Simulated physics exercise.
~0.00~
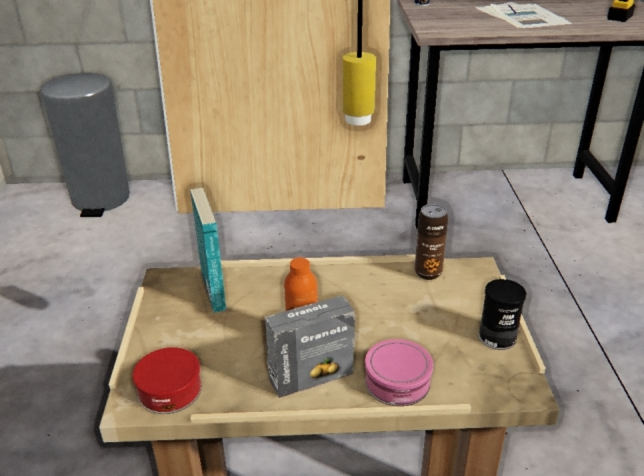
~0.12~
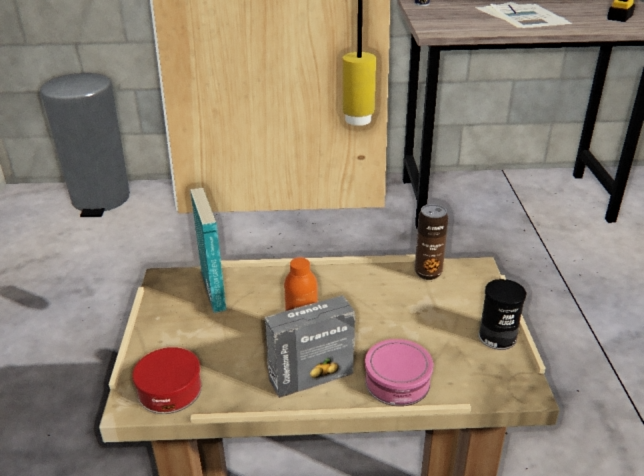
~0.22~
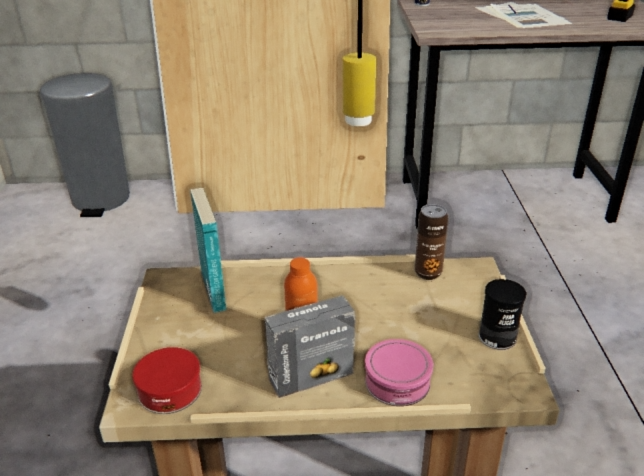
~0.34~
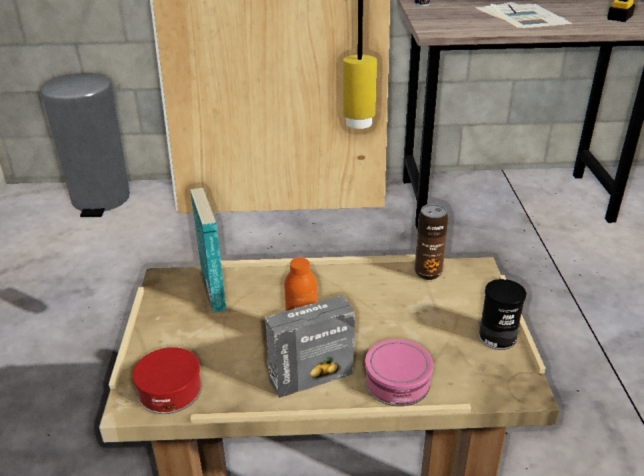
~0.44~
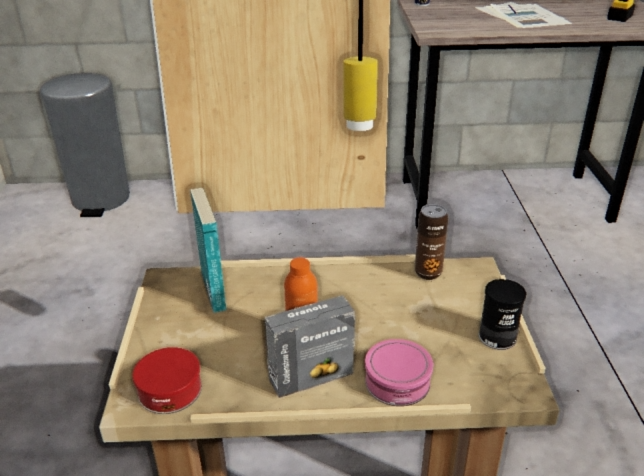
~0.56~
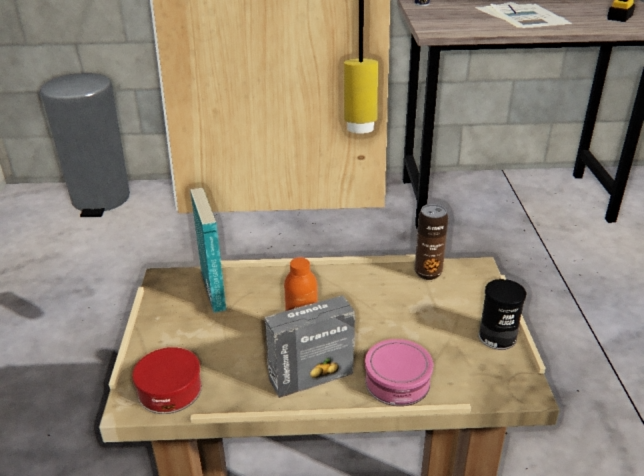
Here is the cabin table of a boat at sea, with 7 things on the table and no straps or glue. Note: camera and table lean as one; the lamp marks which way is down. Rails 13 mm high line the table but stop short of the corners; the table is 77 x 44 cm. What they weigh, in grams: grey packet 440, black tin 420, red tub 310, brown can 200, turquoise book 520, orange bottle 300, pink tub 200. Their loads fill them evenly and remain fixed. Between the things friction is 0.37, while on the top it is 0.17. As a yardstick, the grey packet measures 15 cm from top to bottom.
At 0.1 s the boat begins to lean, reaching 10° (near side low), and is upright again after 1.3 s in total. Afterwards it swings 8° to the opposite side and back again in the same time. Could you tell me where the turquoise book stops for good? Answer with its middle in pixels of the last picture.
I would say at about (208, 251).
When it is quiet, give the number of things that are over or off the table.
That gives 0.
By 0.86 s, floor tilted 9°, near side down.
By 1.66 s, floor tilted 3°, far side down.
By 2.56 s, floor tilted 1°, far side down.
When it is over (3.2 s), all 7 within 5 cm of the start. In the last view, turquoise book near (208, 251).
